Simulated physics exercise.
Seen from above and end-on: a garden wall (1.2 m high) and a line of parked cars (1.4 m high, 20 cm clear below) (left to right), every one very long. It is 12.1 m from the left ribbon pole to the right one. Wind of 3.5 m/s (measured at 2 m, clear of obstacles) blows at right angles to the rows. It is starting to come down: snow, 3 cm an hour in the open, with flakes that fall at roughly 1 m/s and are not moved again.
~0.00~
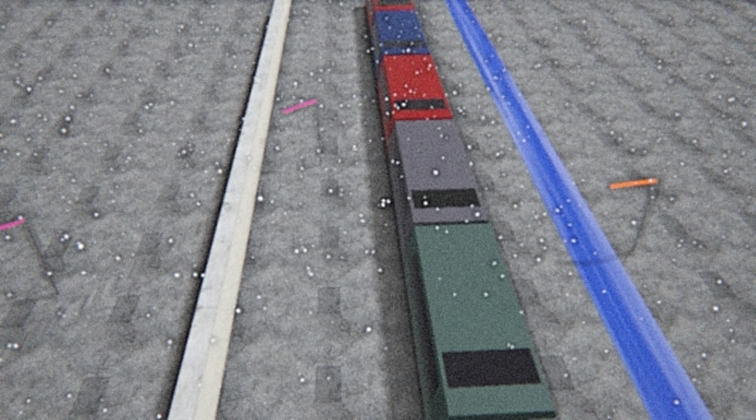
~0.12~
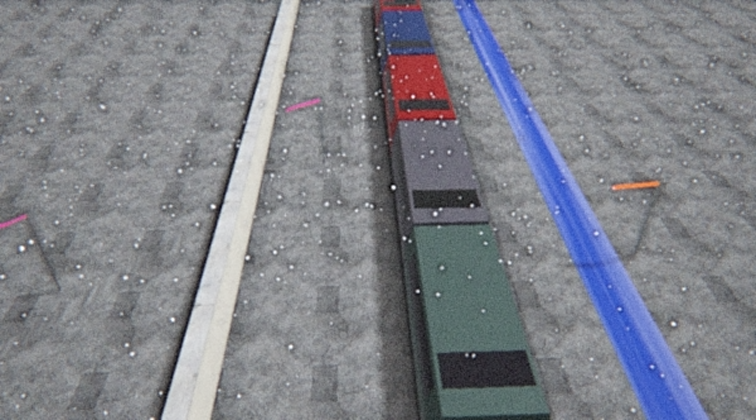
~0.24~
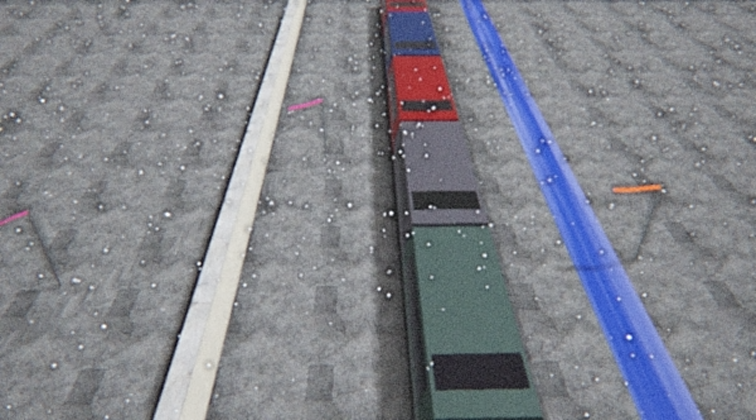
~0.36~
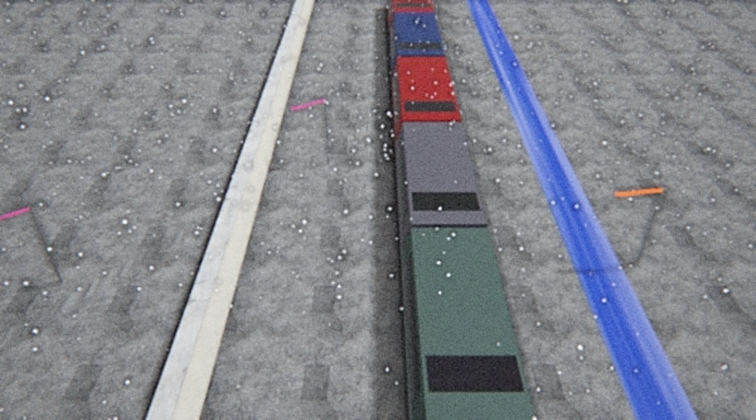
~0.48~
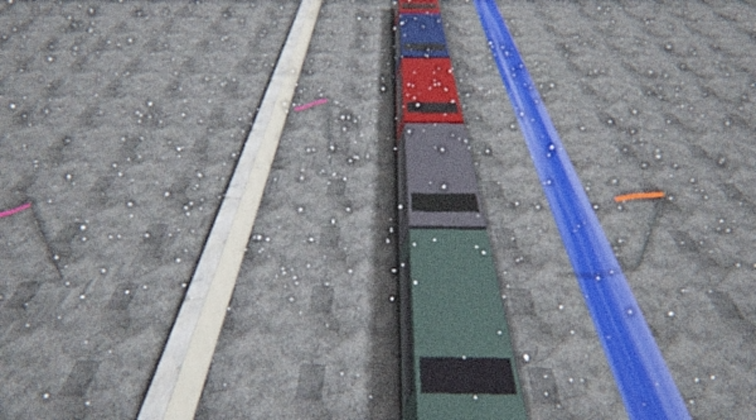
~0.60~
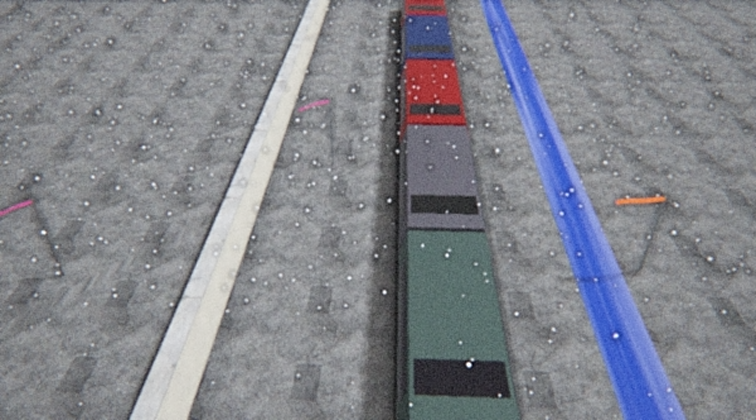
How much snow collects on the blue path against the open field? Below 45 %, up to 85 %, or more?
On the blue path: More than 85 % of what open ground gets.
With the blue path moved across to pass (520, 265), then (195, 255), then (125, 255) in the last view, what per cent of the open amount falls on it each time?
In turn about 110 %, 80 %, 90 %.
After 10 minutes open ground has 5 mm and the blue path 5 mm.
After 30 minutes open ground has 15 mm and the blue path 15 mm.
After 60 minutes open ground has 30 mm and the blue path 30 mm, so the blue path has 101 % of the open amount; the left half of it has 99 %, the right half 102 %.
